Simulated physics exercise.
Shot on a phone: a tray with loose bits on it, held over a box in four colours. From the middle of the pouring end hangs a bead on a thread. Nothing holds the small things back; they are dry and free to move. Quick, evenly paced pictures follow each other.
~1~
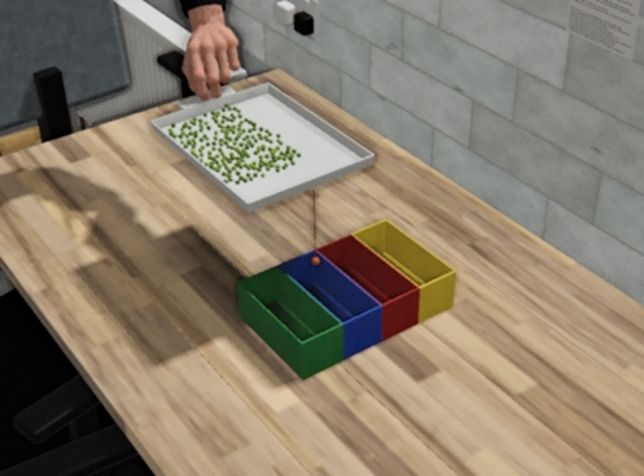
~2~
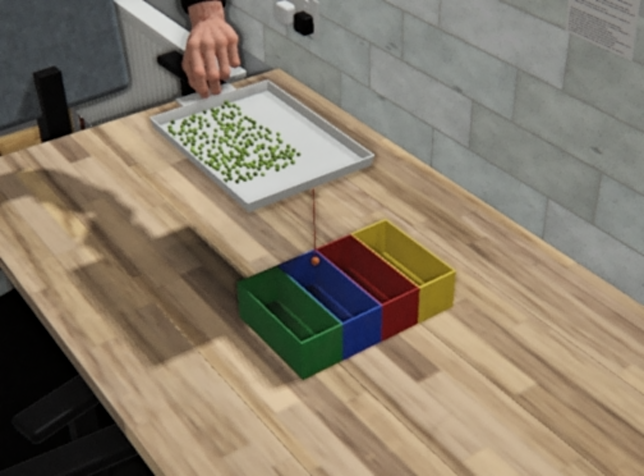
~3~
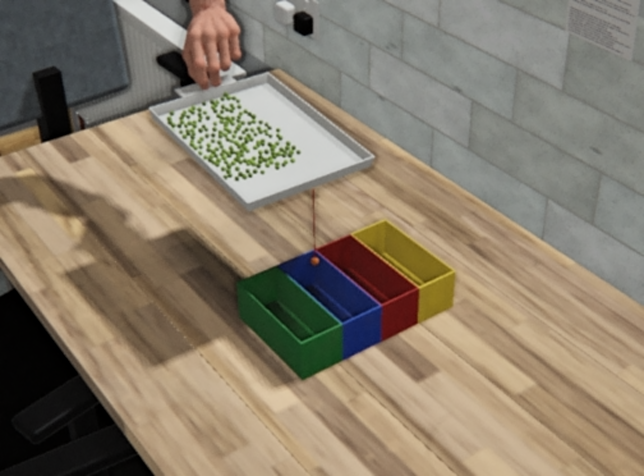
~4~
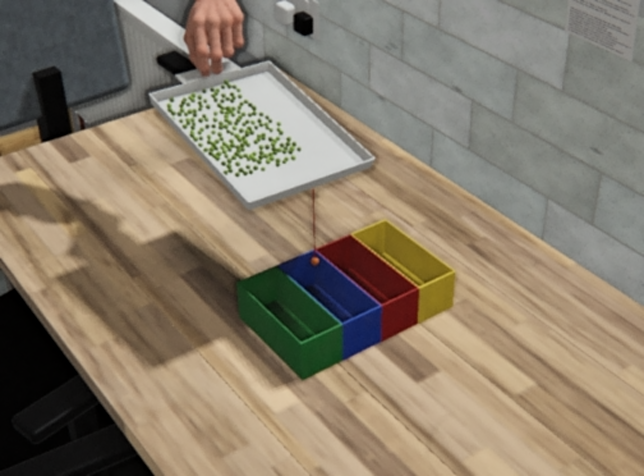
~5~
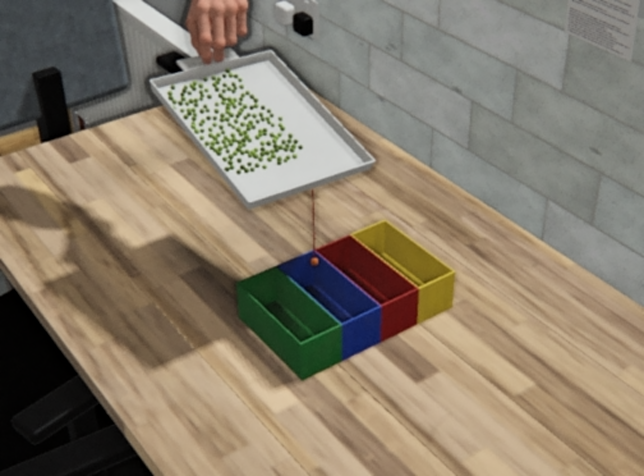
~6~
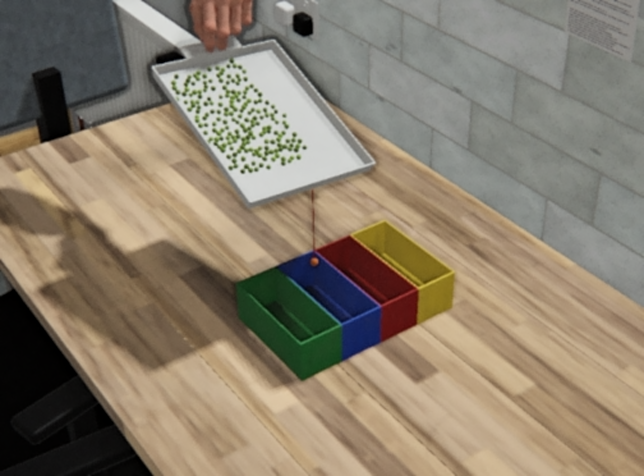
We see a hand holding a pale tray scattered with small green peas above a wooden table, near a box with green, blue, red and yellow cells; the hand gradually raises the tray's far end, steepening its slope.
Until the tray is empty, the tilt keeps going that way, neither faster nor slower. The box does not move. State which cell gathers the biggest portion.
It is the red cell.
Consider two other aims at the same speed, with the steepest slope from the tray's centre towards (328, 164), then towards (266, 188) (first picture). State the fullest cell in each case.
That red cell first, the green cell second.
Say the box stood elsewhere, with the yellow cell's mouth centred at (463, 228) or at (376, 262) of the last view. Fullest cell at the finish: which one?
The answer is the green one for the first try and that yellow cell for the second.
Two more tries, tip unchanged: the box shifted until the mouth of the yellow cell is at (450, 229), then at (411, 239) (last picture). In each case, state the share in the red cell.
Trial 1: 0 percent; trial 2: 40 percent.
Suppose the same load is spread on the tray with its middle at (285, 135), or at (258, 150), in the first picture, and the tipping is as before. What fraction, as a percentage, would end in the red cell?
60 per cent for the first try, 50 per cent for the second.
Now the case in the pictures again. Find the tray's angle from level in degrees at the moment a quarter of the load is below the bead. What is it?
It sits at roughly 75°.
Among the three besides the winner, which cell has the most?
Second: That blue cell.
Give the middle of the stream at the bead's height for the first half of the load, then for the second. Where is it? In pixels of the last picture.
The opening half passes (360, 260), the closing half (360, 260).
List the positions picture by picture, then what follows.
In the first frame, corners of the pouring end near (249, 201) and (371, 155), level; middle of the load near (232, 148), dried peas; bead on its thread near (315, 261); green cell near (322, 348); blue cell near (362, 329); red cell near (400, 311); yellow cell near (437, 294).
In the second frame, corners of the pouring end near (249, 201) and (371, 155), level; middle of the load near (232, 146).
In the third frame, corners of the pouring end near (249, 201) and (371, 156), tipped barely, lowest at the right corner; middle of the load near (232, 141).
In the fourth frame, corners of the pouring end near (250, 200) and (372, 158), tipped a little, lowest at the right corner; middle of the load near (232, 133).
In the fifth frame, corners of the pouring end near (250, 200) and (372, 160), tipped clearly, lowest at the right corner; middle of the load near (233, 127).
In the sixth frame, corners of the pouring end near (251, 200) and (372, 162), tipped clearly, lowest at the right corner; middle of the load near (237, 122), the bulk on the move; green cell near (321, 349); blue cell near (361, 330); red cell near (399, 312); yellow cell near (436, 295).
Shortly afterwards, tray tipped steeply; near two thirds on the tray; only a few in the blue cell; only a few in the red cell; only a few in the yellow cell; near a quarter falling or outside the box.
Next, tray tipped past a quarter turn; near a third on the tray; a little in the blue cell; a little in the red cell; a little in the yellow cell; only a few in the green cell; near a quarter falling or outside the box.
Some moments later, tray tipped past a quarter turn; near half in the red cell; near a quarter in the blue cell; near a quarter in the yellow cell; only a few in the green cell; only a few falling or outside the box.
In the end, tray tipped past a quarter turn; near half in the red cell; near a quarter in the blue cell; near a quarter in the yellow cell; only a few in the green cell; only a few outside the box.
